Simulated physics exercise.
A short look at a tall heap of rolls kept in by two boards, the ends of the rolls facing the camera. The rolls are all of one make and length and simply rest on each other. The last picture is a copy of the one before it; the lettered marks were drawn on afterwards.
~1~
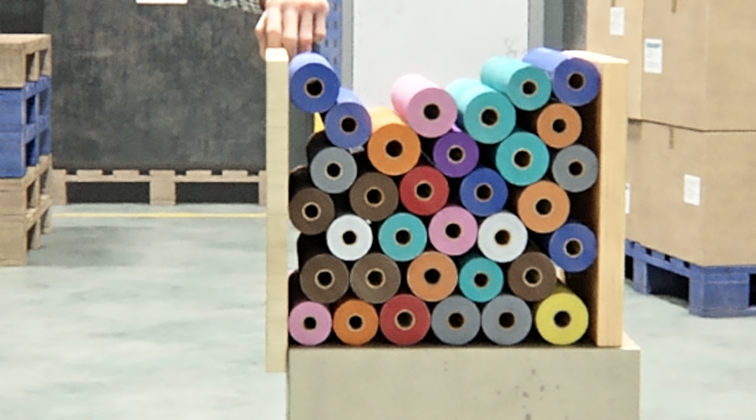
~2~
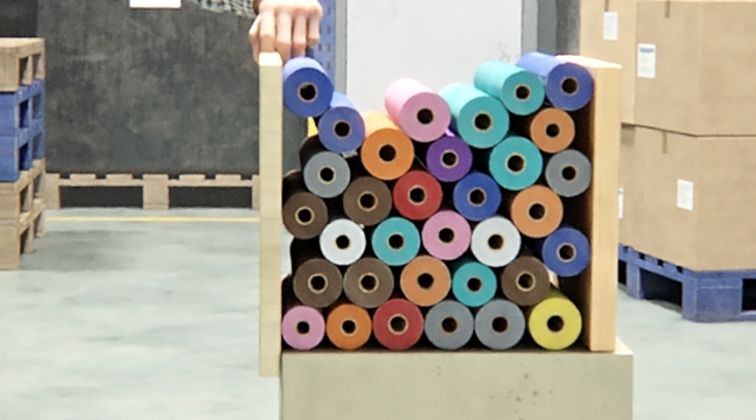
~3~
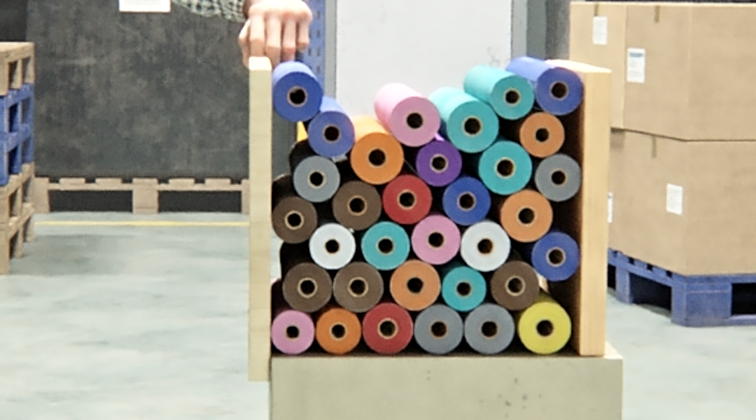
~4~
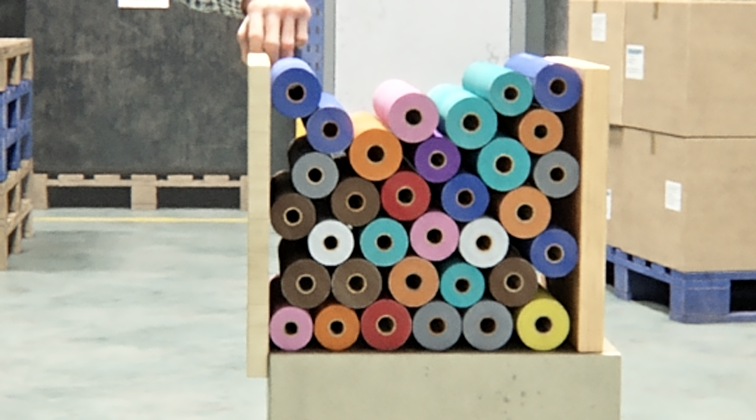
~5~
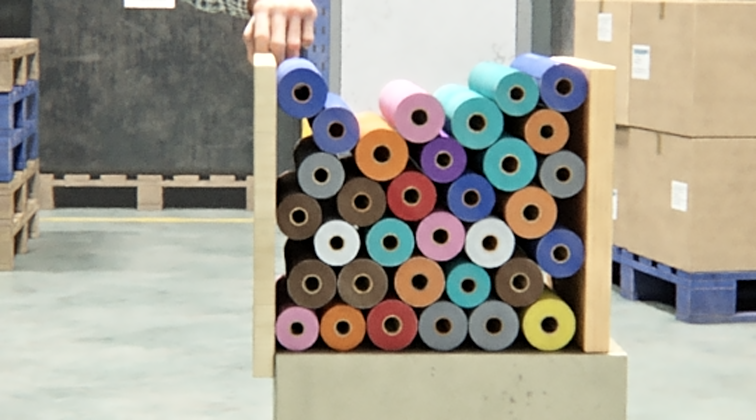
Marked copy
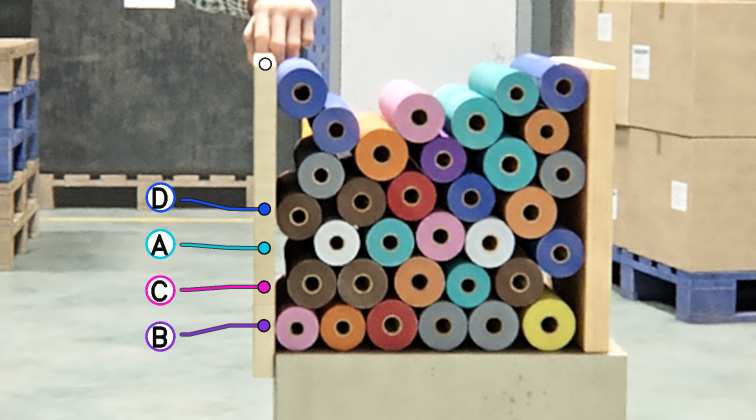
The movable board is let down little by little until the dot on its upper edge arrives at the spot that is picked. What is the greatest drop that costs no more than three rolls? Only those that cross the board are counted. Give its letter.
Down to A.
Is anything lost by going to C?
Yes.
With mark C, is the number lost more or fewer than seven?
It loses fewer than seven.
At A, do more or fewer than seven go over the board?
It loses fewer than seven.
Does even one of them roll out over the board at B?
Yes, at B.
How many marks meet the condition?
The number is two.
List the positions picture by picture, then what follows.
The first frame shows side board (276, 197); a pink roll (310, 323); a yellow roll (562, 319).
The second frame shows a yellow roll (556, 323); a brown roll (318, 283).
The third frame shows a white roll (332, 247); a blue roll (466, 201).
The fourth frame shows an orange roll (376, 154); a blue roll (558, 87).
The fifth frame shows side board (264, 202); a pink roll (297, 328); a yellow roll (549, 324).
On the marked copy, A at (264, 248); B at (264, 326); C at (264, 287); D at (265, 209); the white dot at (265, 64).
Taking A. A third of the way, top of the board (275, 145).
Two thirds of the way, top of the board (275, 236).
When it is over, top of the board (275, 247), one out over the board.
As for the rest, B more than three out over the board; C four out over the board; D none out over the board.
